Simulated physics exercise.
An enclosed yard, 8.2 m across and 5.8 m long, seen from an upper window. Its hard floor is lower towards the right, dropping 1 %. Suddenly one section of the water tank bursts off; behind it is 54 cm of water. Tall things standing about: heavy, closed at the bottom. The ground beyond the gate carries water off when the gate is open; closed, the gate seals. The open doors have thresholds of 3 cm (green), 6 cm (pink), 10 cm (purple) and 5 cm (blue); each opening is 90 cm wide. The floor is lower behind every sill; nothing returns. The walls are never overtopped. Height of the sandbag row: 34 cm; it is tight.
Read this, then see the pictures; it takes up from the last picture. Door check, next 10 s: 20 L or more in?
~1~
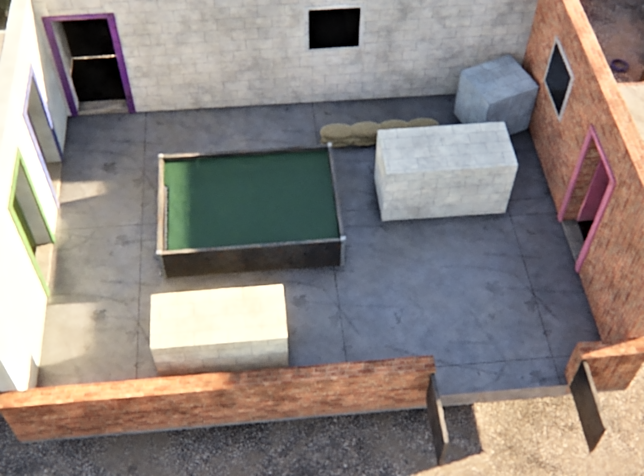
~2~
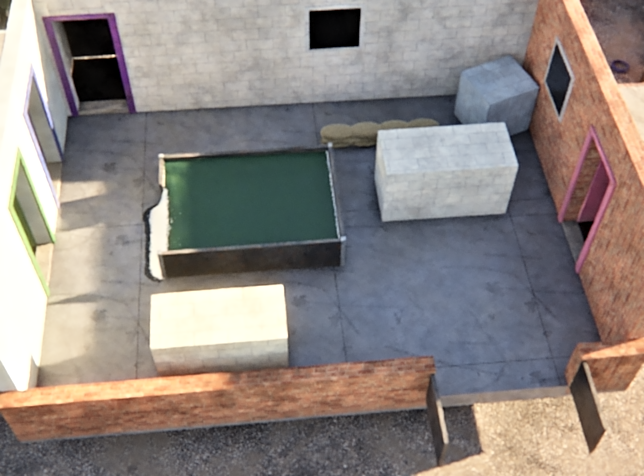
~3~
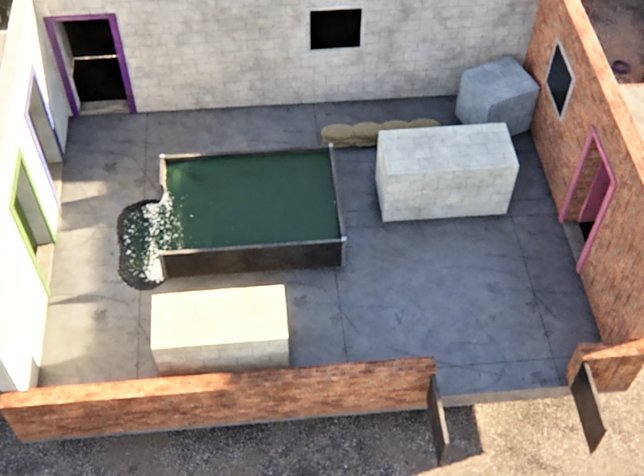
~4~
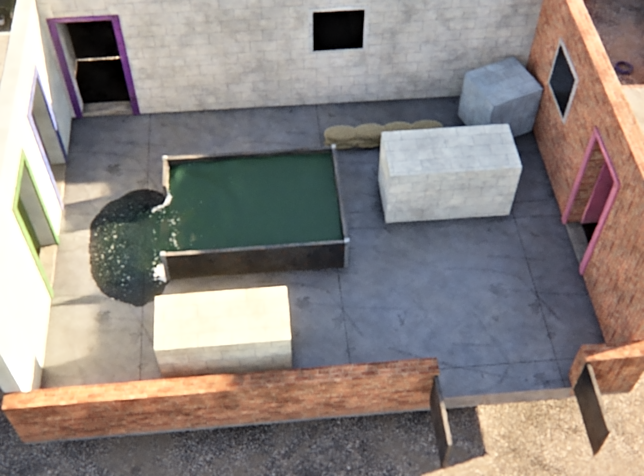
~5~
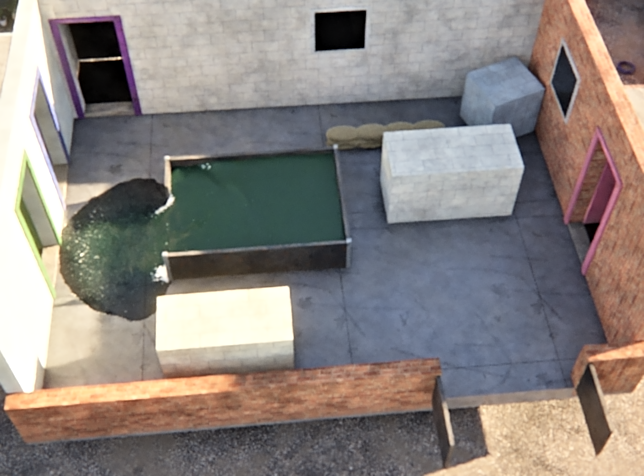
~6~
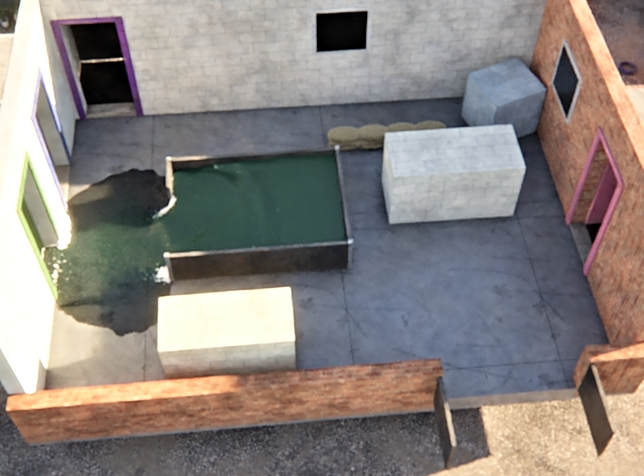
At the end, green door: The total grows larger than the cap. Pink door: The total remains smaller than the cap. Purple door: The total grows larger than the cap. Blue door: The total grows larger than the cap.
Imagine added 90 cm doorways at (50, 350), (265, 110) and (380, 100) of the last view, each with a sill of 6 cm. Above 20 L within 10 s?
Taking them in order, the first gets enough, the second too little and the third too little.
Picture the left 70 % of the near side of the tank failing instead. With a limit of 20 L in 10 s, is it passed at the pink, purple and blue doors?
So pink tops it, purple stays lower, blue stays lower.
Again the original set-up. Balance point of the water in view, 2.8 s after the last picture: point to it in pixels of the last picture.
Around (190, 243).
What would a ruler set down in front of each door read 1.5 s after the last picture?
Centimetres: Green 22 / pink 0 / purple 8 / blue 13.
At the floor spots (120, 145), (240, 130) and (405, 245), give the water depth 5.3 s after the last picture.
Spot by spot: Some 6, 3, then 0 cm.
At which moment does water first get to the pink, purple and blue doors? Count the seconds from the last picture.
Pink: 7.0 s; purple: 1.4 s; blue: 0.2 s.
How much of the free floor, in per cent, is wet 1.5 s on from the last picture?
Covered: Roughly 20 %.
Then, 0.7 s after the last picture water covers 15 % of the floor and is deepest (29 cm) near (62, 241); green door 16 cm at the sill, 96 L in, pink door not reached, purple door not reached, blue door 13 cm at the sill, 6 L in.
Then, 1.5 s after the last picture water covers 20 % of the floor and is deepest (34 cm) near (42, 415); green door 22 cm at the sill, 244 L in, pink door not reached, purple door 8 cm at the sill, 0 L in, blue door 13 cm at the sill, 26 L in.
Then, 2.8 s after the last picture water covers 30 % of the floor and is deepest (24 cm) near (44, 404); green door 21 cm at the sill, 462 L in, pink door not reached, purple door 17 cm at the sill, 17 L in, blue door 11 cm at the sill, 63 L in.
Then, 5.3 s after the last picture water covers 55 % of the floor and is deepest (16 cm) near (161, 383); green door 14 cm at the sill, 654 L in, pink door not reached, purple door 11 cm at the sill, 46 L in, blue door 8 cm at the sill, 88 L in.
Then, 9.3 s after the last picture water covers 85 % of the floor and is deepest (10 cm) near (161, 383); green door 8 cm at the sill, 807 L in, pink door 3 cm at the sill, 0 L in, purple door 8 cm at the sill, 47 L in, blue door 5 cm at the sill, 98 L in.
